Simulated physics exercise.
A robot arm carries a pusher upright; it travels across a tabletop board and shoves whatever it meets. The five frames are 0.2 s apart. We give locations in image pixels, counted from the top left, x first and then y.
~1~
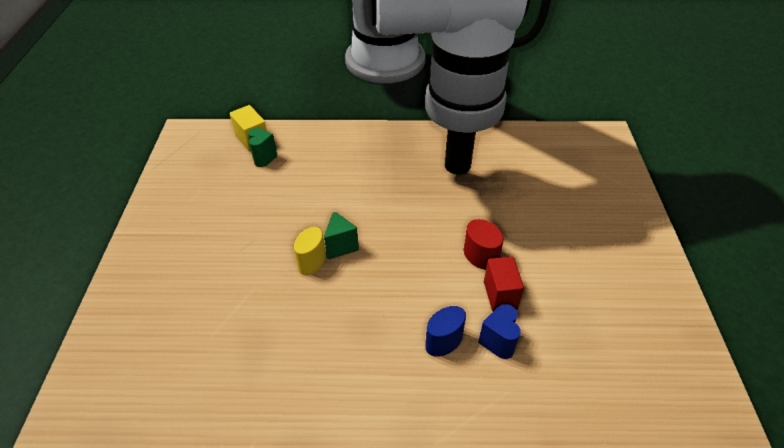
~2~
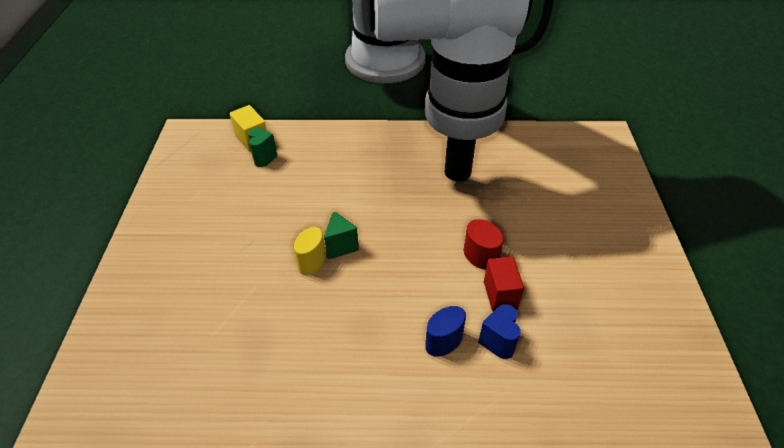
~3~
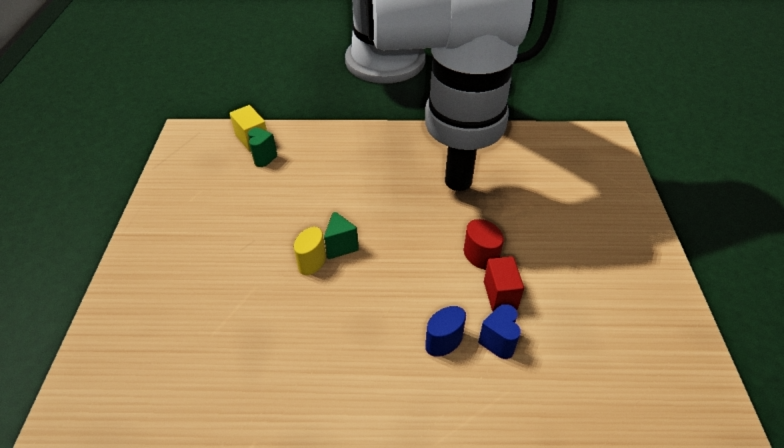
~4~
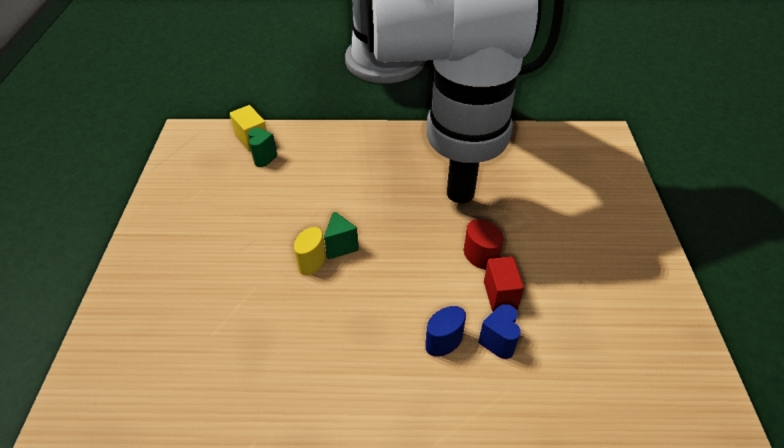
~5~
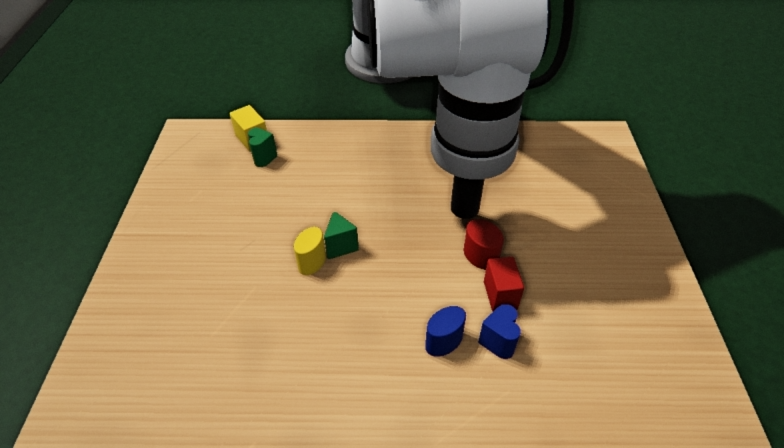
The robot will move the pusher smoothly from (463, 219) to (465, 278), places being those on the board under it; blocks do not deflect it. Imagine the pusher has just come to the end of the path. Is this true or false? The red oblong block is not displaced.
That statement is not accurate.
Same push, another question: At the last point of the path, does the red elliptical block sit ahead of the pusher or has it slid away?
When the path ends, it will lie beside or behind the pusher.
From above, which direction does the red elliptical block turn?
It ends up turned anticlockwise.
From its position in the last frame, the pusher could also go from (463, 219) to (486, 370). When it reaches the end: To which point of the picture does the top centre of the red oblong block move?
Around (536, 297).
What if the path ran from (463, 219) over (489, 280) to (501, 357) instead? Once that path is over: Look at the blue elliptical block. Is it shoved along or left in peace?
That block remains where it is.
The first path, step by step. Halfway along, pusher at (466, 237); red elliptical block at (494, 246), turned 25° anticlockwise; red oblong block at (511, 277).
At the end, pusher at (467, 268); blue elliptical block not moved; red elliptical block at (504, 261), turned 95° anticlockwise; red oblong block at (525, 288), turned 40° clockwise.
